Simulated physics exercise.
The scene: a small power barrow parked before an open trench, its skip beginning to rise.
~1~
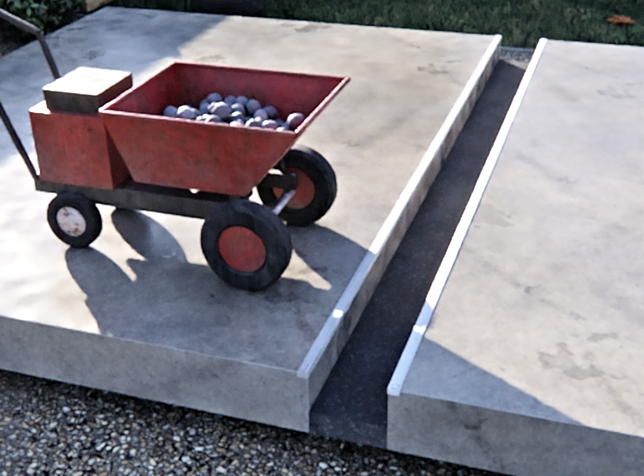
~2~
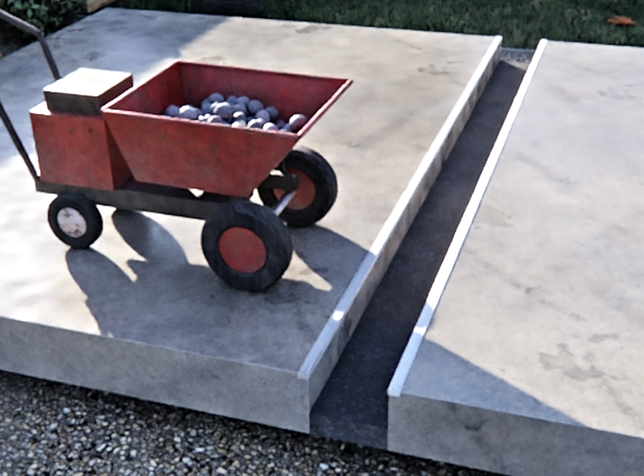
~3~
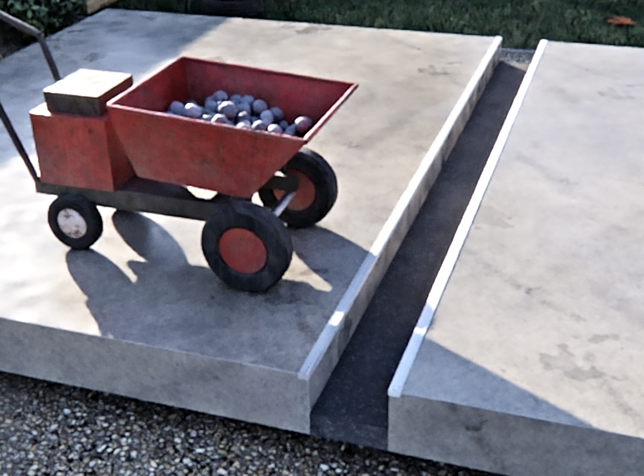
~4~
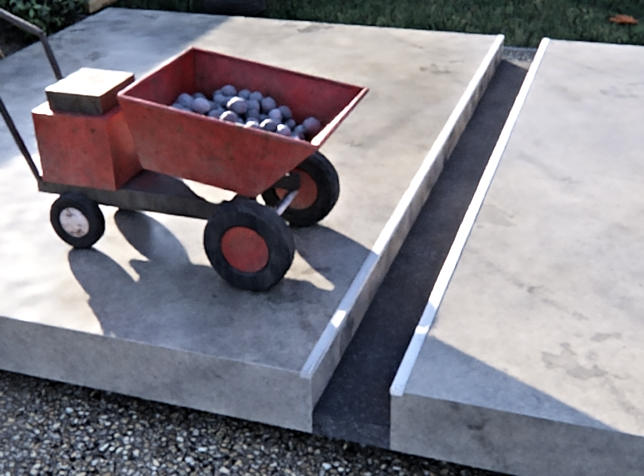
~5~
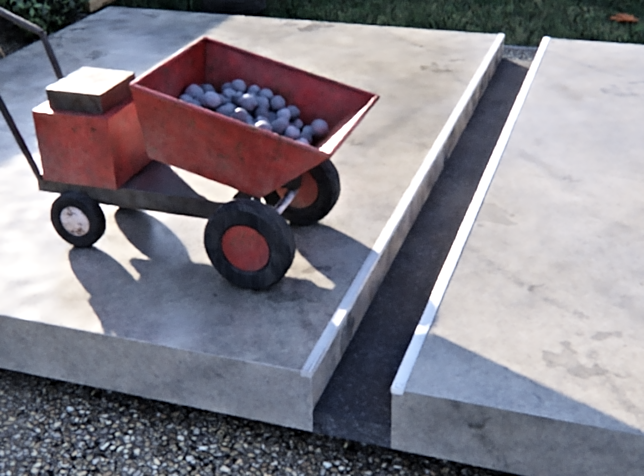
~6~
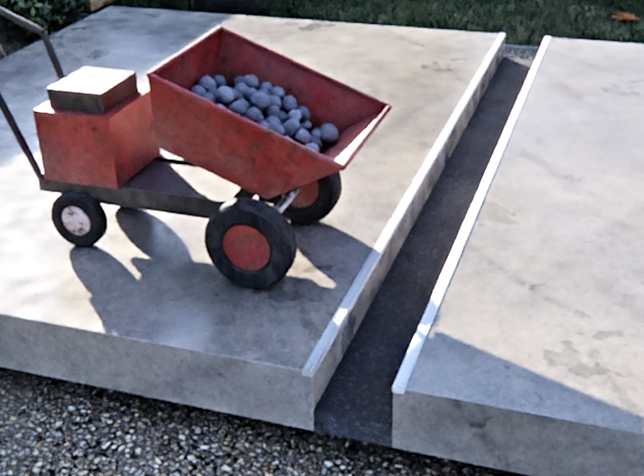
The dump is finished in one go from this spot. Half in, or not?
The trench takes over half.
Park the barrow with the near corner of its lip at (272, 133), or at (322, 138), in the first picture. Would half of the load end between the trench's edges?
At the first place most of it, at the second less than half.
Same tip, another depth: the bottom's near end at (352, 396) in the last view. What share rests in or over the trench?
Close to 40 per cent.
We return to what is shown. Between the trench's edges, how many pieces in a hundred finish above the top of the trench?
Near 5 %.
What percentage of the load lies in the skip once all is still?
About 5 per cent.
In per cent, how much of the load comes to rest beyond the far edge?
Some 30 per cent.
Just after the last frame, skip tipped steeply; every one in the skip.
A moment on, skip tipped right over; roughly two thirds in the skip; roughly a quarter in or heaped over the trench; about a tenth beyond it.
Further on, skip tipped right over; about a tenth in the skip; roughly two thirds in or heaped over the trench; roughly a quarter beyond it.
When it is over, skip tipped right over; about a tenth in the skip; roughly two thirds in or heaped over the trench; roughly a quarter beyond it.
